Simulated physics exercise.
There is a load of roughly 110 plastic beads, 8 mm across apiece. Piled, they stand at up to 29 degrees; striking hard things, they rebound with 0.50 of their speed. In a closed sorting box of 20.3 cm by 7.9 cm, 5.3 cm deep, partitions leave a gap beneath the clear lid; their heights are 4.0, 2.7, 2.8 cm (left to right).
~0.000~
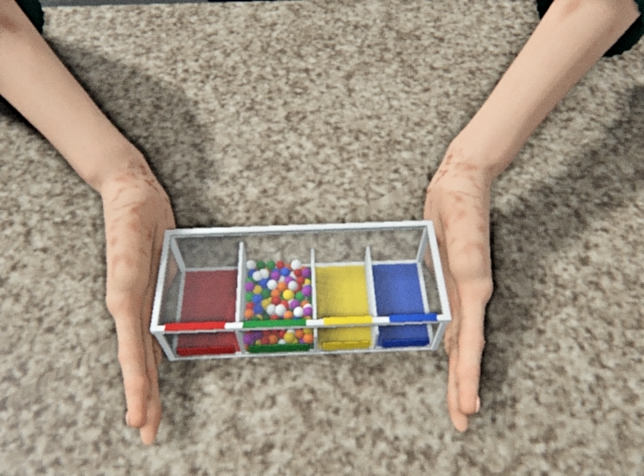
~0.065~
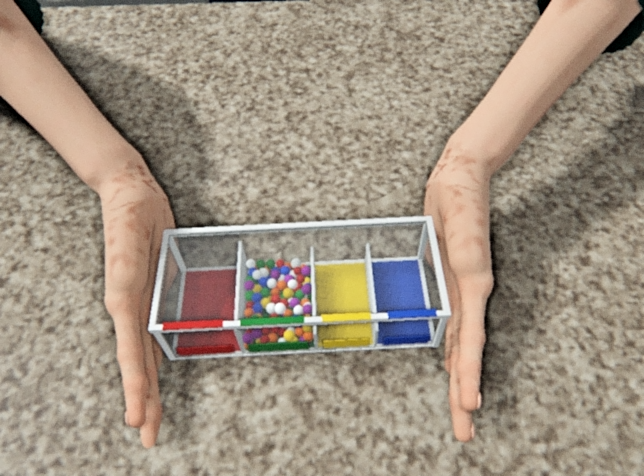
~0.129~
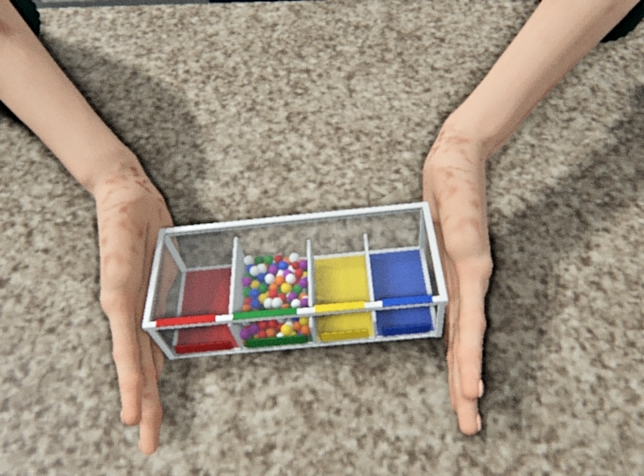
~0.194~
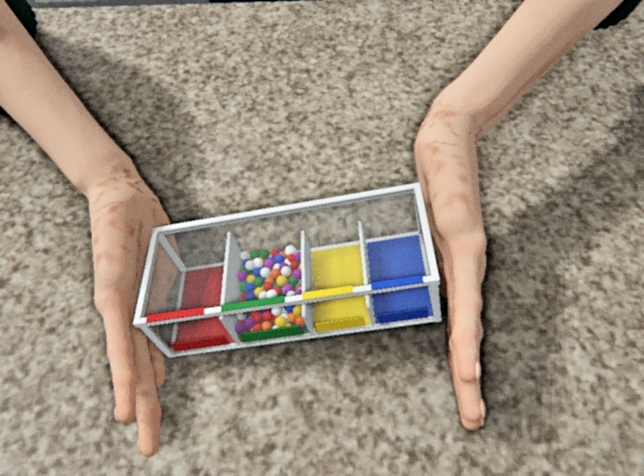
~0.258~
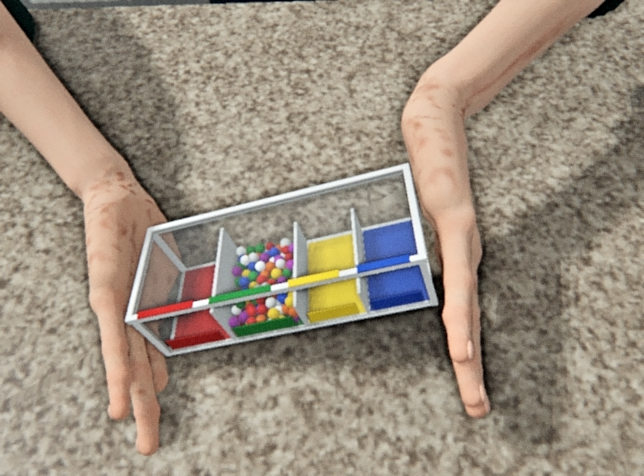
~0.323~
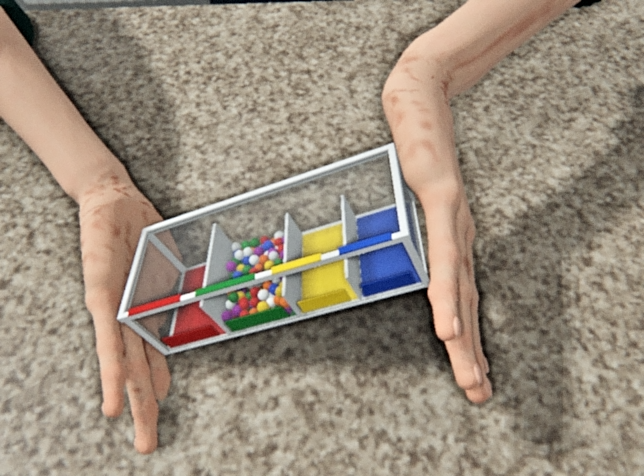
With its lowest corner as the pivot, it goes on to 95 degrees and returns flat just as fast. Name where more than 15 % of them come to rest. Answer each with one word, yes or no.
Red: Yes. Blue: No. Green: Yes. Yellow: No.
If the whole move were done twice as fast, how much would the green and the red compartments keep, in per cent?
The green compartment would end with 80 per cent and the red one with 20 per cent.
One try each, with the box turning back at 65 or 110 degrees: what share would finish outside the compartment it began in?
About 0 and 40 per cent.
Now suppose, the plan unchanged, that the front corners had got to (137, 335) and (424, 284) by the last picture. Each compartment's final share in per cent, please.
Final per cent - red: 20; blue: 0; green: 80; yellow: 0.
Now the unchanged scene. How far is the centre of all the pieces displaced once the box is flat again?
Around 2.5 centimetres.
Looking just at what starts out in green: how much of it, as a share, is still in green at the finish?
Close to 80 in a hundred.
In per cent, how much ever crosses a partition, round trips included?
About 25 per cent.
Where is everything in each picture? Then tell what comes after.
Box tilt 0 degrees, front corners at (158, 327) and (444, 316); green 100 %, in the first picture.
Box tilt 2 degrees, front corners at (156, 326) and (444, 312), in the second picture.
Box tilt 6 degrees, front corners at (150, 324) and (441, 298), lowest corner left back, in the third picture.
Box tilt 12 degrees, front corners at (141, 320) and (432, 278), lowest corner left back, in the fourth picture.
Box tilt 18 degrees, front corners at (133, 317) and (420, 257), lowest corner left back, in the fifth picture.
Box tilt 24 degrees, front corners at (125, 315) and (402, 234), lowest corner left back; green 100 %. Its pace works out near 90 degrees a second, in the sixth picture.
After 1.22 s, tilt 94 degrees; red 10 %, green 90 %.
After 1.82 s, tilt 40 degrees; red 25 %, green 75 %.
After 2.47 s, tilt 0 degrees; red 25 %, green 75 %.
By 3.0 s all is still; red 25 %, blue 0 %, green 75 %, yellow 0 %.
